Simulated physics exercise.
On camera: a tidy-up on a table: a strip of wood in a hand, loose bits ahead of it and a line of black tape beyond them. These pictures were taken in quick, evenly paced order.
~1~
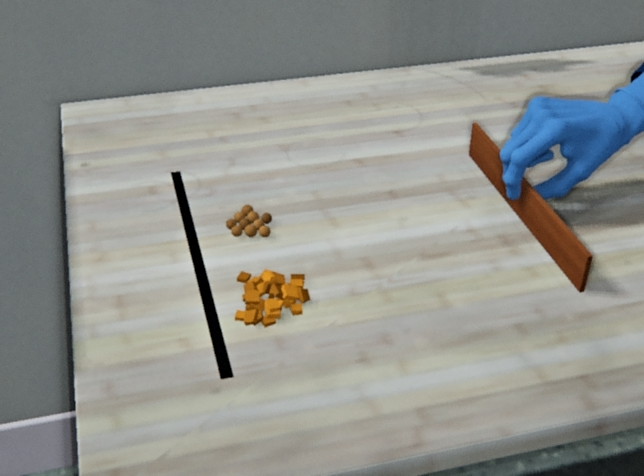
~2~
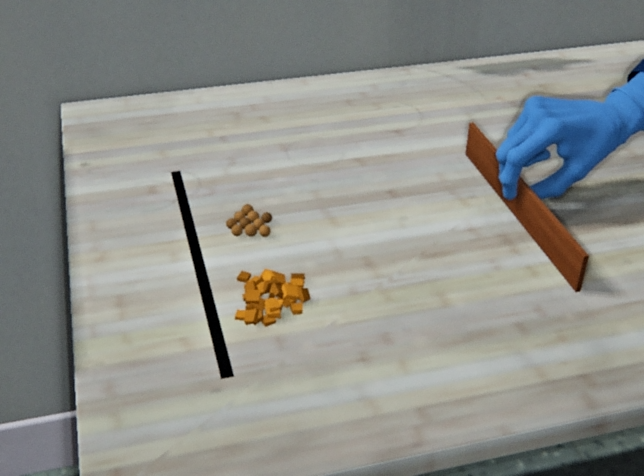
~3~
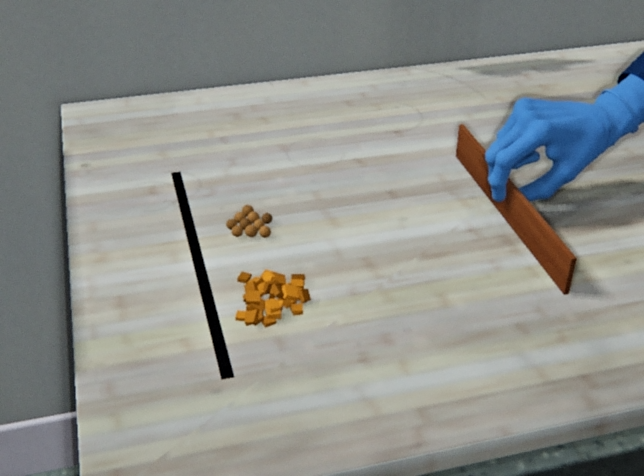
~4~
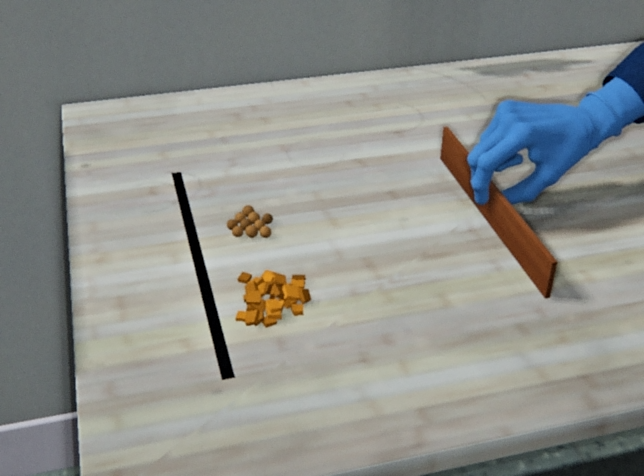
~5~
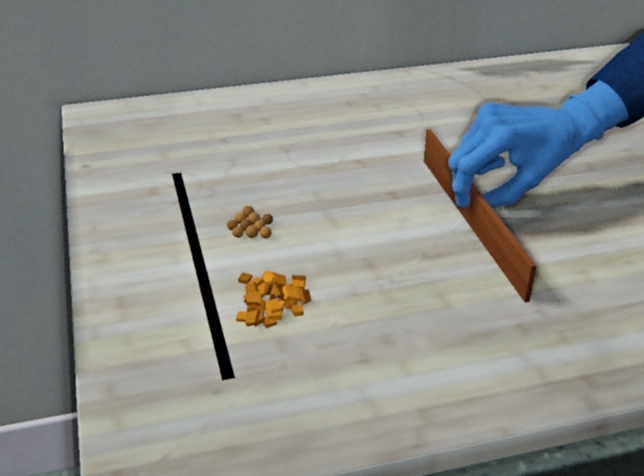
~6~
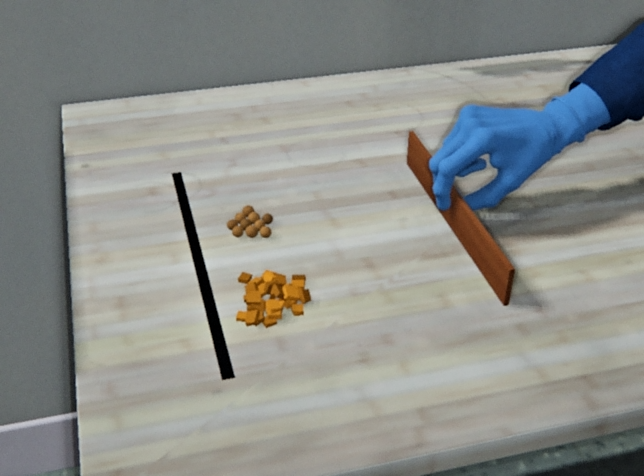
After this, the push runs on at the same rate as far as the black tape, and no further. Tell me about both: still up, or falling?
In the end the front portion keeps clear of the drop, and the back portion sends some to the floor.
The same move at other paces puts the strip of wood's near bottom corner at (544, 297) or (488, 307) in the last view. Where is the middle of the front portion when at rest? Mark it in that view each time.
First try about (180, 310), second try about (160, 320).
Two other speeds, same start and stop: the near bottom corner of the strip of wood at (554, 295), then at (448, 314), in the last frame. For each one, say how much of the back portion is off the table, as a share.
That works out to 0 percent the first time and 100 percent the second time.
Then, 0.40 s past the last view, strip of wood still moving, near (320, 212); front portion all on the table, its front near (243, 316); back portion all on the table, its front near (232, 225).
Then, 0.81 s past the last view, strip of wood stopped at the black tape; front portion all on the table, its front near (156, 326); back portion all on the table, its front near (145, 254).
Then, 1.09 s past the last view, strip of wood stopped at the black tape; front portion all on the table, its front near (152, 330); back portion all on the table, its front near (57, 287).
Finally, strip of wood stopped at the black tape; front portion all on the table, its front near (152, 330); back portion all over the edge.
